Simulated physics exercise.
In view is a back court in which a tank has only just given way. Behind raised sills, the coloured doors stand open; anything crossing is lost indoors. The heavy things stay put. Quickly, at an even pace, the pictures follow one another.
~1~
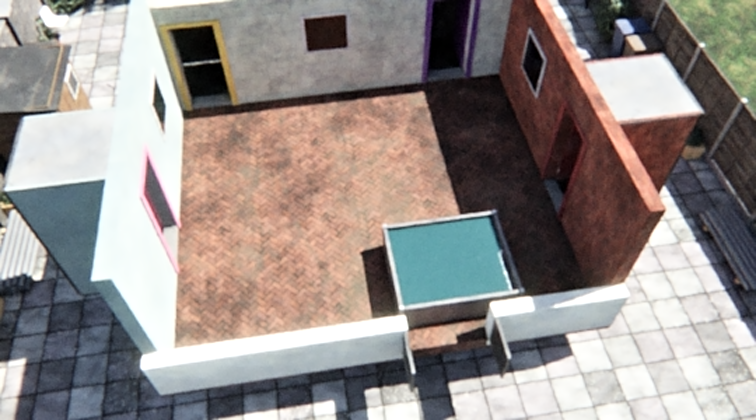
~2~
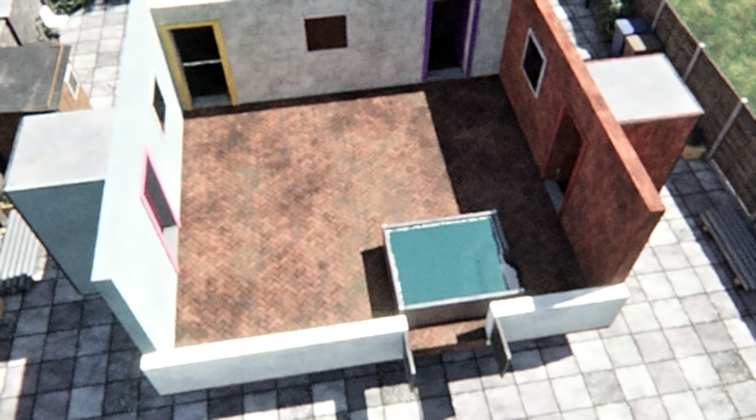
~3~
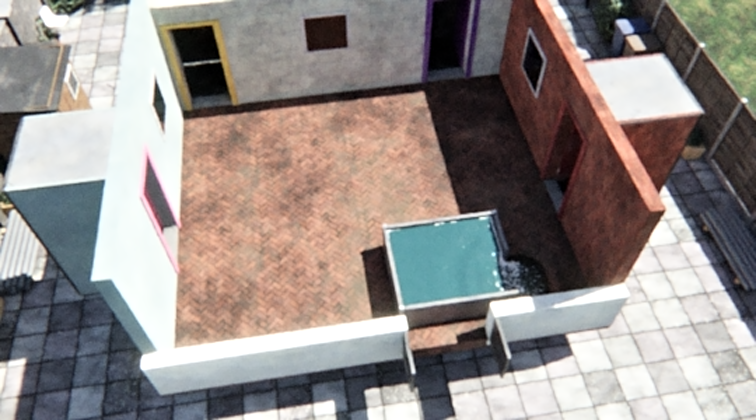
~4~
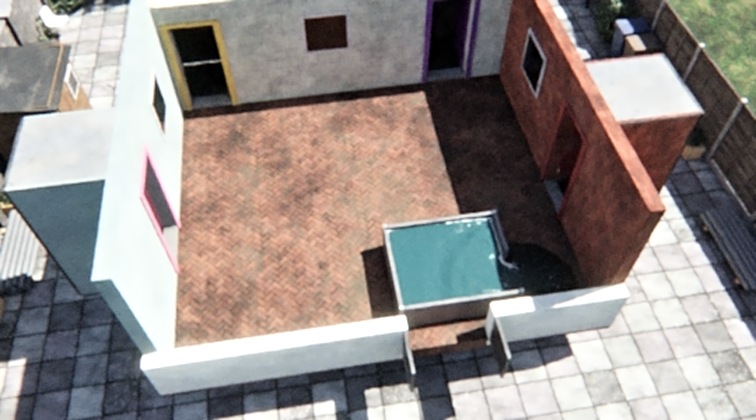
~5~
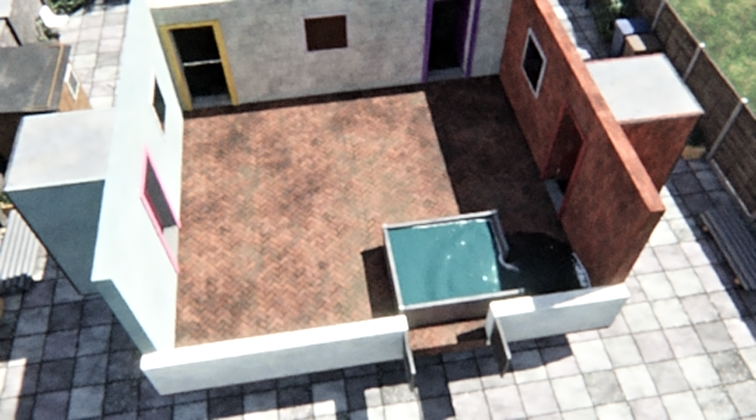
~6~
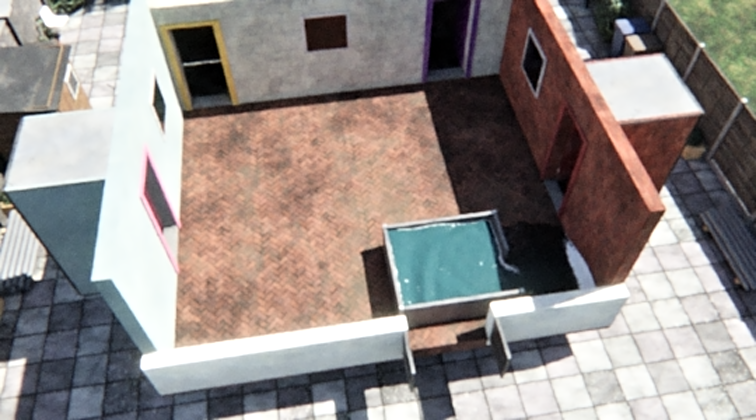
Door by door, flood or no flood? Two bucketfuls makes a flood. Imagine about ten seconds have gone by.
Red door: Flood, purple door: No flood, pink door: No flood, yellow door: No flood.
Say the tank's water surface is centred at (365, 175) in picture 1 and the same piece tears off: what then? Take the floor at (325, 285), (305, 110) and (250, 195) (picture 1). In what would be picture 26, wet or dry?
Log: No flood; no flood; no flood.
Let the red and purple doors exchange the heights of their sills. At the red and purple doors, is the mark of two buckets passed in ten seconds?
After the swap the red door stays within it and the purple door overflows the limit.
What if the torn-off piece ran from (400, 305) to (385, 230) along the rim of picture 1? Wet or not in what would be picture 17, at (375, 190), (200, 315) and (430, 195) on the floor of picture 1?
Taking the spots in turn: Untouched, swamped and untouched.
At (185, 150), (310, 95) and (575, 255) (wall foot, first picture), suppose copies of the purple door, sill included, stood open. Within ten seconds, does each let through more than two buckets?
The three doors, in turn: Is short of it, is short of it, is beyond it.
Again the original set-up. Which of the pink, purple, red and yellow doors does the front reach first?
Clearly the door marked red.
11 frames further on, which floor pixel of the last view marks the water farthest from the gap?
Front's tip: Near (518, 137).
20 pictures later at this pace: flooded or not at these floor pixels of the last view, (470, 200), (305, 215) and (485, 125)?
Result, in the order given: Wetted / not wetted / wetted.
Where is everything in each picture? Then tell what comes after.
Still water in the tank at (450, 260), in the first picture.
The front is at a hidden place, out from the gap at (508, 283), in the second picture.
The front is at (537, 267), out from the gap at (508, 284), in the third picture.
Water pours out at (508, 284) and has run to (564, 266), in the fourth picture.
The front is at a hidden place, out from the gap at (508, 283), in the fifth picture.
Water pours out at (508, 283) and has run to (563, 232), in the sixth picture.
A moment on, water covers 5 % of the floor; the red door wet at the sill, nothing in, the purple door not reached, the pink door not reached, the yellow door not reached.
Next, water covers 15 % of the floor; the red door under two buckets in, the purple door not reached, the pink door not reached, the yellow door not reached.
Then, water covers 35 % of the floor; the red door under two buckets in, the purple door wet at the sill, nothing in, the pink door not reached, the yellow door not reached.
Later, water covers 50 % of the floor; the red door over two buckets in, the purple door under two buckets in, the pink door not reached, the yellow door not reached.
In the end, water covers 75 % of the floor; the red door over two buckets in, the purple door under two buckets in, the pink door wet at the sill, nothing in, the yellow door wet at the sill, nothing in.
